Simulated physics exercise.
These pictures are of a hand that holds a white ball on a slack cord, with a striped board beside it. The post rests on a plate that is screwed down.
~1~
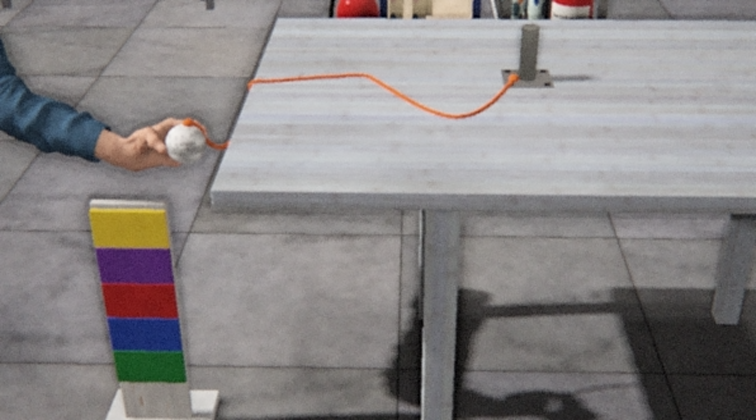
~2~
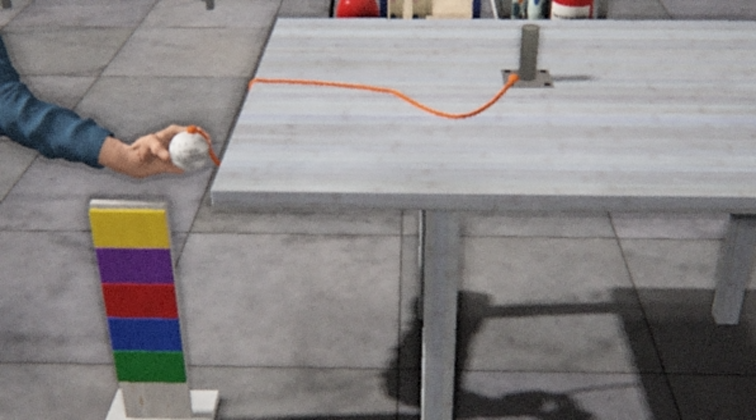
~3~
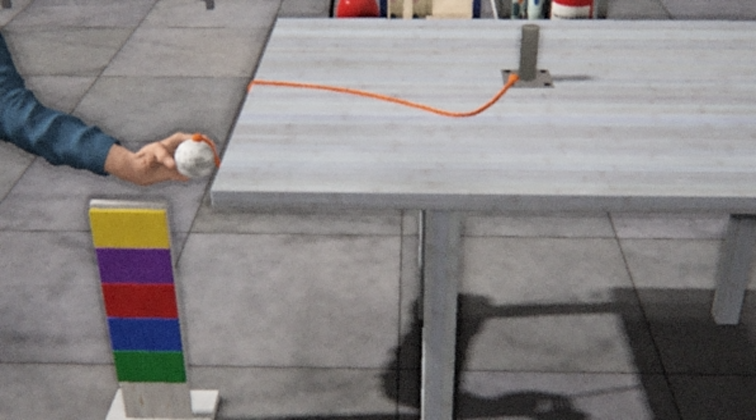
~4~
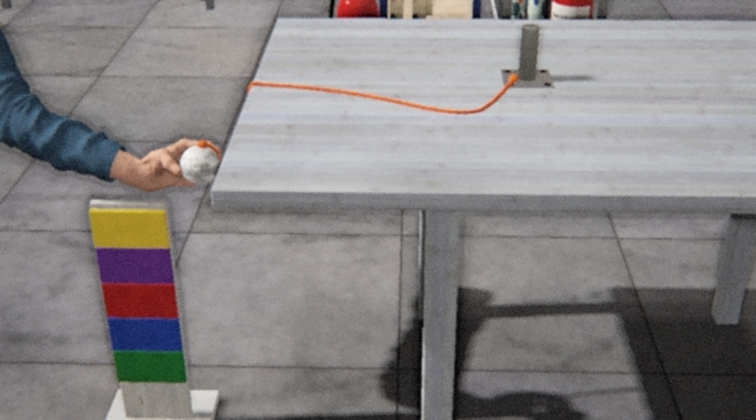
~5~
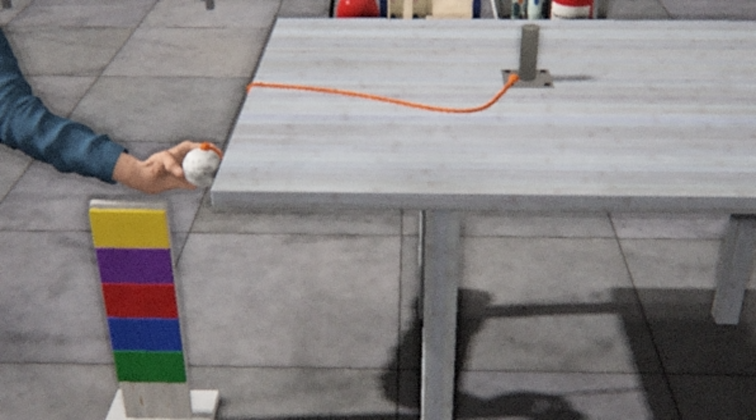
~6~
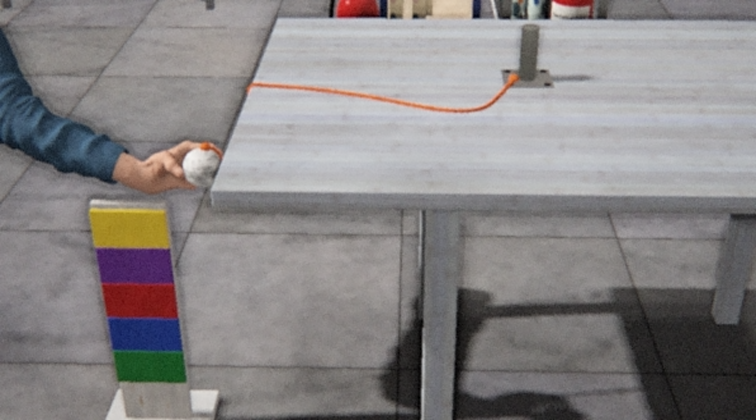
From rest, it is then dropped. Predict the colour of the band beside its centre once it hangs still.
I would predict blue.
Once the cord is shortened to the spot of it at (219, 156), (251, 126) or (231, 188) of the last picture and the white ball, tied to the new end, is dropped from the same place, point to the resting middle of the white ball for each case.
Going through them in turn gives (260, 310), (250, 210) and finally (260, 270).
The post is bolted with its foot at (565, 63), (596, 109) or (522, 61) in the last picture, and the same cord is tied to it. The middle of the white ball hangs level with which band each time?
Result 1: Red. Result 2: Red. Result 3: Blue.
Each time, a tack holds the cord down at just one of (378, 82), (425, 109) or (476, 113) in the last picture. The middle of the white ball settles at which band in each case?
First try purple, second red, third red.
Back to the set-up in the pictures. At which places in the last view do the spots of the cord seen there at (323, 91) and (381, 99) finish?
The first settles around (263, 88), the second around (326, 85).
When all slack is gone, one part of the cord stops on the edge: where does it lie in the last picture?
That spot is around (310, 89).
A little later, ball near (248, 302); level with red.
Next, ball near (289, 311); level with blue.
When it is over, ball near (270, 319); level with blue. The blue one.
